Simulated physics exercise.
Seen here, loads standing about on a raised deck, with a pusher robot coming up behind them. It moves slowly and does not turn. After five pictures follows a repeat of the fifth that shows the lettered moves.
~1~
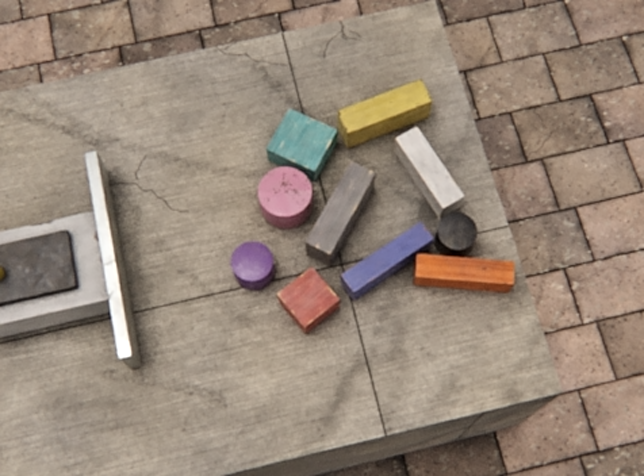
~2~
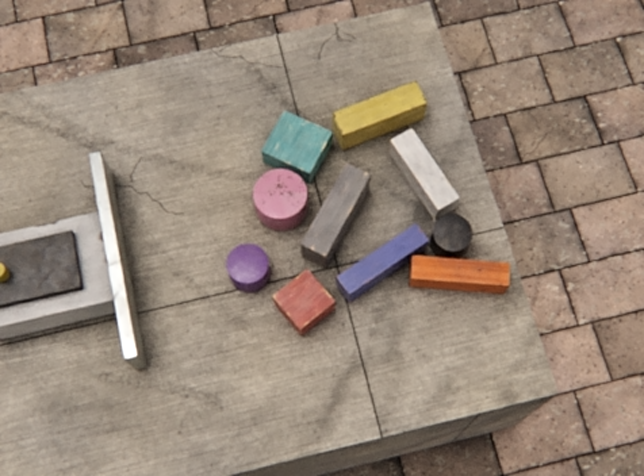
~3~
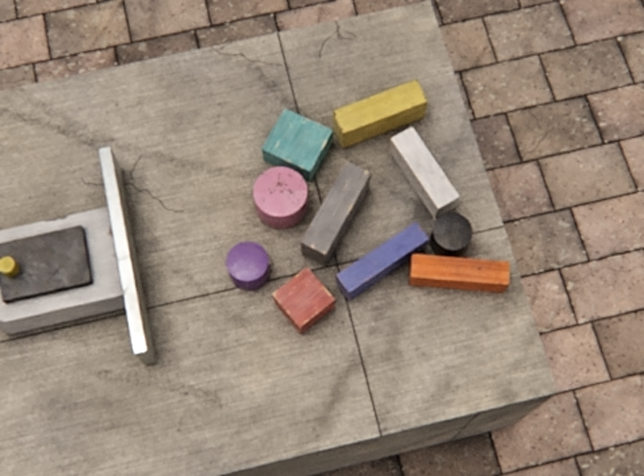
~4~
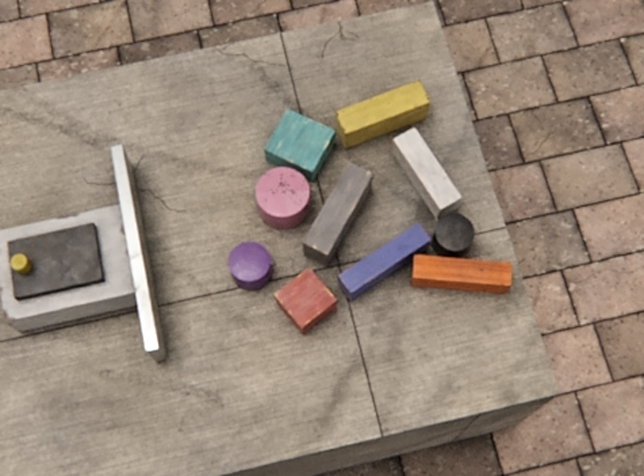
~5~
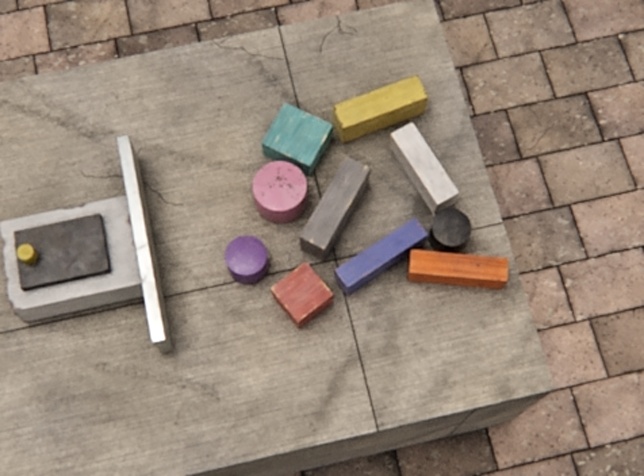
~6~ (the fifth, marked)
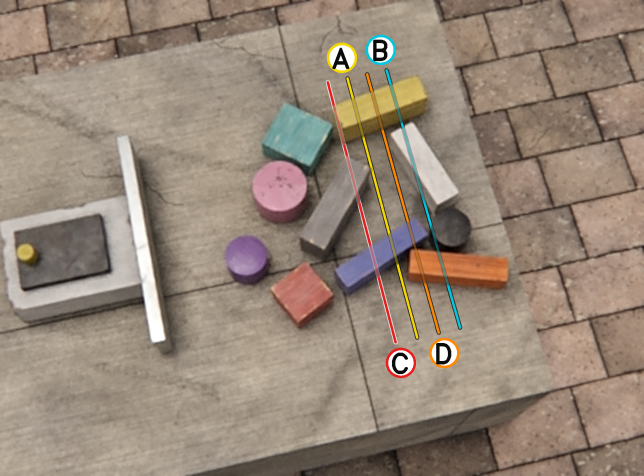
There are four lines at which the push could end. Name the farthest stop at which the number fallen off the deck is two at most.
The farthest such stop is A.
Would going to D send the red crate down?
By then, no.
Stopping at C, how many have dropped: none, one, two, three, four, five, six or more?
The count is none.
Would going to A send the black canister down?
No.
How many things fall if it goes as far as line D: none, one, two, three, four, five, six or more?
By then, four.
On the copy, A at (381, 201); B at (422, 193); C at (360, 206); D at (401, 197).
On A. First, robot (157, 231); purple canister (264, 256); black canister (450, 233).
Then, robot (244, 212); black canister (461, 228); orange stick (466, 272).
Finally, robot (309, 198); orange stick (521, 280); black canister (504, 232); none fallen.
By contrast, B drops five; C is within the limit but short; D drops four.
